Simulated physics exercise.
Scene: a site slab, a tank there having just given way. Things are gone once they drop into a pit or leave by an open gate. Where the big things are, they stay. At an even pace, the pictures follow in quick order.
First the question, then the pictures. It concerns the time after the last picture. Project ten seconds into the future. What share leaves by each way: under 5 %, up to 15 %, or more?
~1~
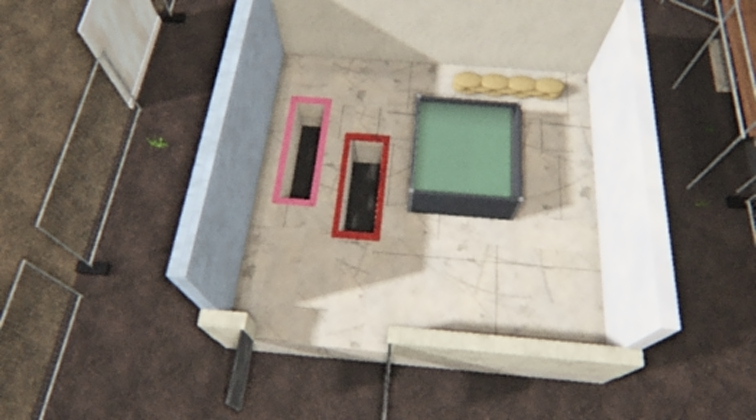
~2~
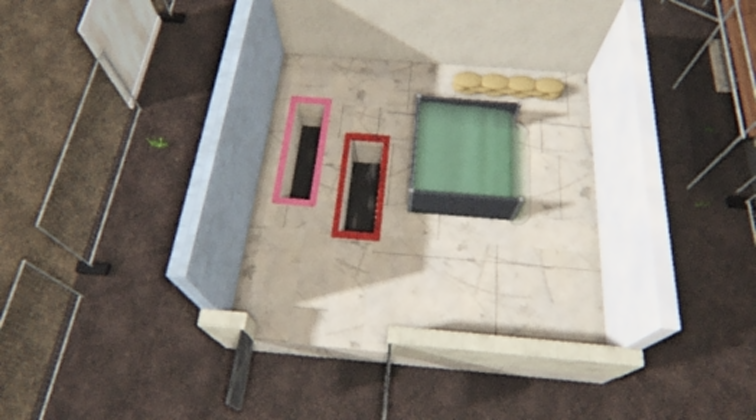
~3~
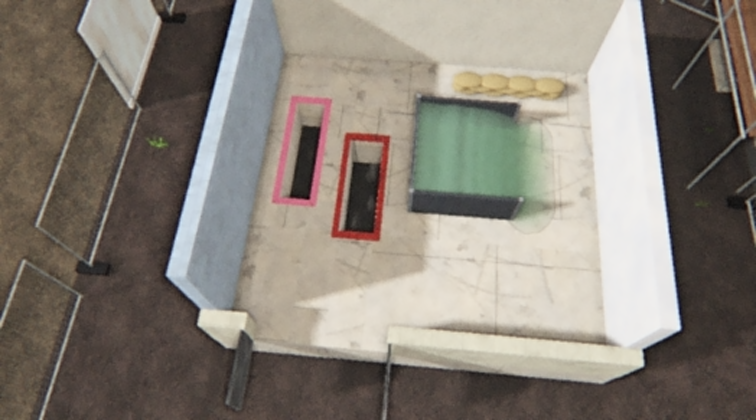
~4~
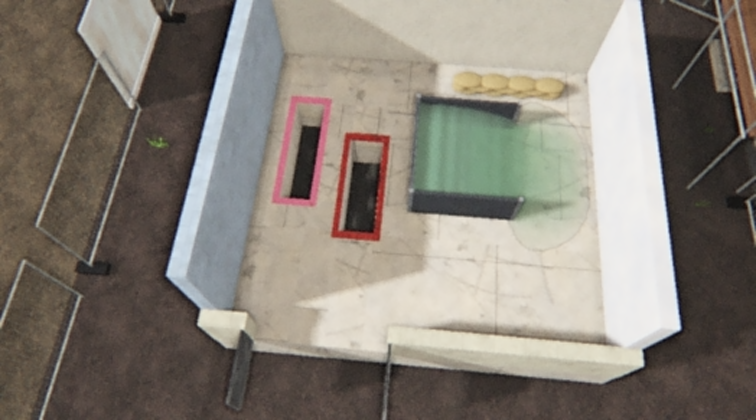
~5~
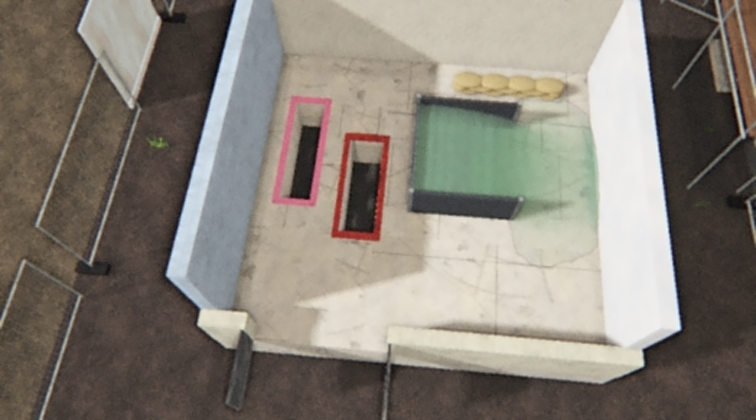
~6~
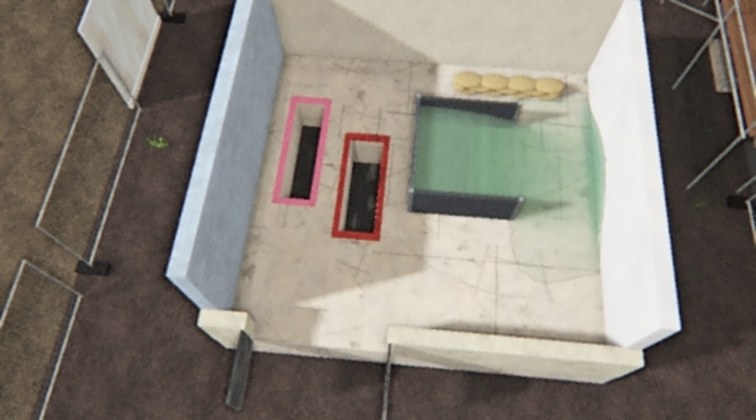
Outcome: The gate soaks up a medium amount - five to fifteen per cent; the pink pit soaks up a great deal - past fifteen per cent; the red pit soaks up scarcely any - beneath five per cent.
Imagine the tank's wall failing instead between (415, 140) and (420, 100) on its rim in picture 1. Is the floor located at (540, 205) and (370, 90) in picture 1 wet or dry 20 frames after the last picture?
In order: Spared and swamped.
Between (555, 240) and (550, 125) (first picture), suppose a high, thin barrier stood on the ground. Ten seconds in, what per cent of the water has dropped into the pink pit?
Pink: 20 %.
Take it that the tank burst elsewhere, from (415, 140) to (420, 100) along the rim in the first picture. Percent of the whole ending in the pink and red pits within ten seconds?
In percent: Pink 35, red 35.
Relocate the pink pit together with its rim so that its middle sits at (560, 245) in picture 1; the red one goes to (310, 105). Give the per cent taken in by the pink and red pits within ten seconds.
Log, per cent - pink: 60, red: 10.
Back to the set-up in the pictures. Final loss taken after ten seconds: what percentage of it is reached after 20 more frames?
I'd say about 0 per cent.
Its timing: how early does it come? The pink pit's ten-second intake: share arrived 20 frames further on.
It comes to around 0 percent of the ten-second total.
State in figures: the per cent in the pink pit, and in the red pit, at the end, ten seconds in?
Shares, in order: 28 % and 2 %.
A moment on, water covers 20 % of the floor; the gate 0 %, the pink pit 0 %, the red pit 0 %.
Next, water covers 30 % of the floor; the gate 0 %, the pink pit 0 %, the red pit 0 %.
Then, water covers 70 % of the floor; the gate 0 %, the pink pit 0 %, the red pit 0 %.
Later, water covers 90 % of the floor; the gate 2 %, the pink pit 10 %, the red pit 1 %.
In the end, water covers 90 % of the floor; the gate 7 %, the pink pit 29 %, the red pit 1 %.
